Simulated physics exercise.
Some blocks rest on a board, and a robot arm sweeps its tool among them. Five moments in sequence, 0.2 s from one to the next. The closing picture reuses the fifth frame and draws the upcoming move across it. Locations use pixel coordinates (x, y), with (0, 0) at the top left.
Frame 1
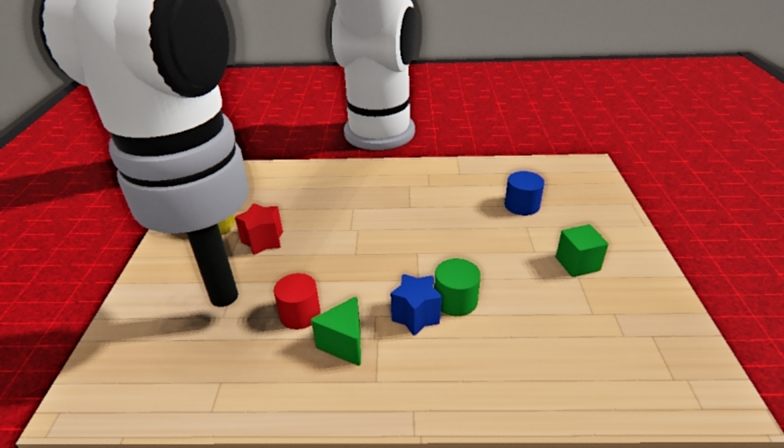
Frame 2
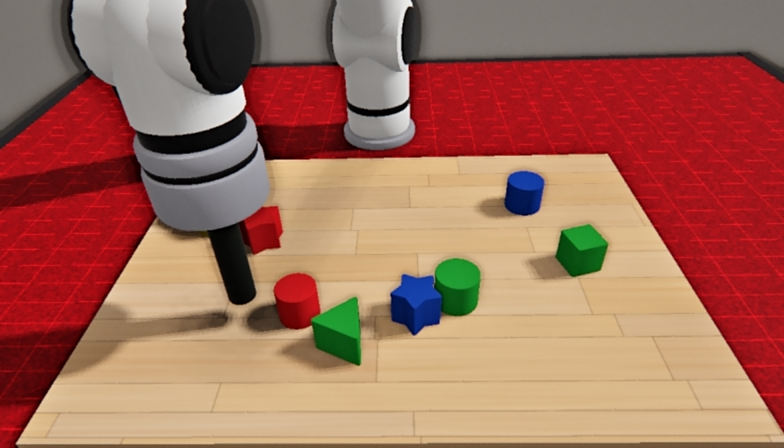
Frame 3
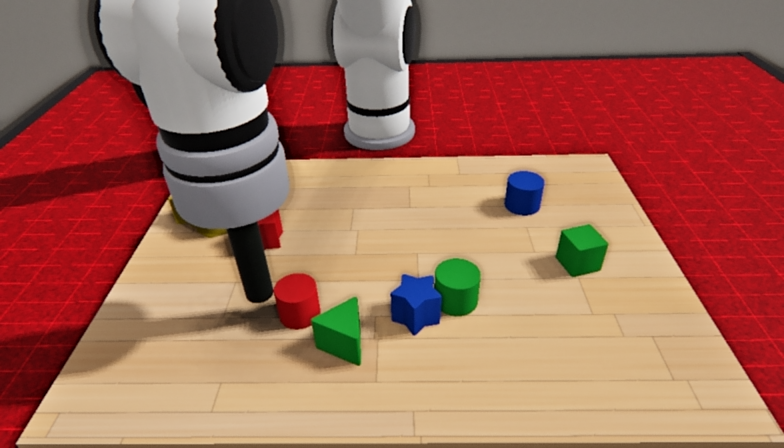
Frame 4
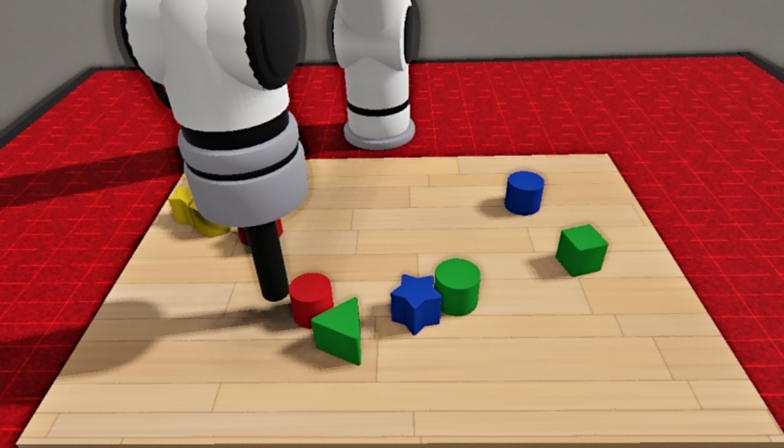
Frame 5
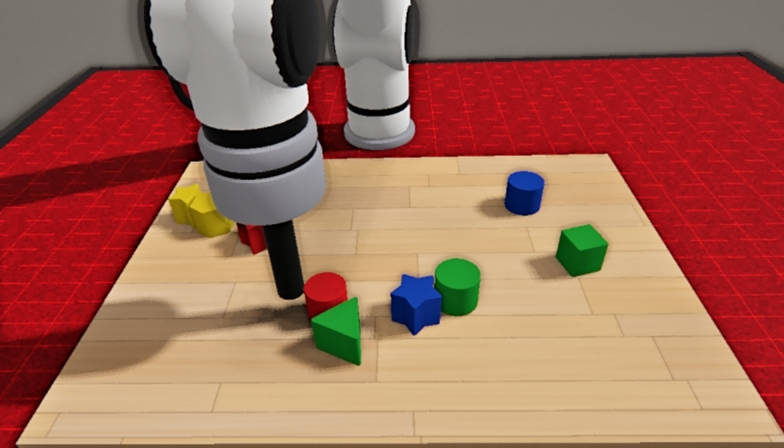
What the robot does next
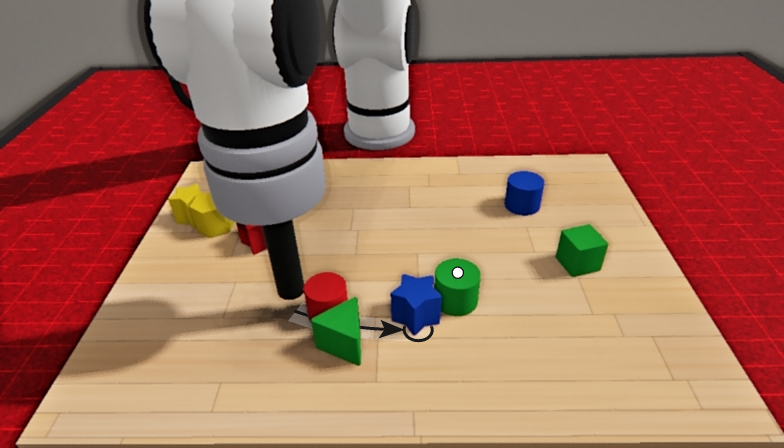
On a wooden board, a robot arm moves its black tool right among colored blocks, nudging the red cylinder slightly rightward.
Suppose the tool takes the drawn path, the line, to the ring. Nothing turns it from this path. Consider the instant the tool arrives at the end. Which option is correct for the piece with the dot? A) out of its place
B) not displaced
It's A.
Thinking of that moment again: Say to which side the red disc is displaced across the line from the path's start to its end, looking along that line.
Facing from start to end, it shifts left.
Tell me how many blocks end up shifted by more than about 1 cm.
It should be three or more.
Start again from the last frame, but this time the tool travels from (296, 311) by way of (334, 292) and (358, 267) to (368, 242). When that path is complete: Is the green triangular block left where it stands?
Yes - that is the case.
The line goes from (296, 311) over (353, 326) to (418, 330); the dot is on the green disc.
What follows on the original path. One third of the way, tool (331, 302); red disc (365, 287); green triangular block (349, 318), turned 30° clockwise.
Two thirds of the way, tool (374, 308); red disc (395, 280); green triangular block (357, 325), turned 40° clockwise; blue star-shaped block (434, 285), turned 10° anticlockwise; green disc (469, 270).
At the end, tool (418, 309); red disc (395, 276); green triangular block (357, 325), turned 40° clockwise; blue star-shaped block (435, 282); green disc (472, 270).
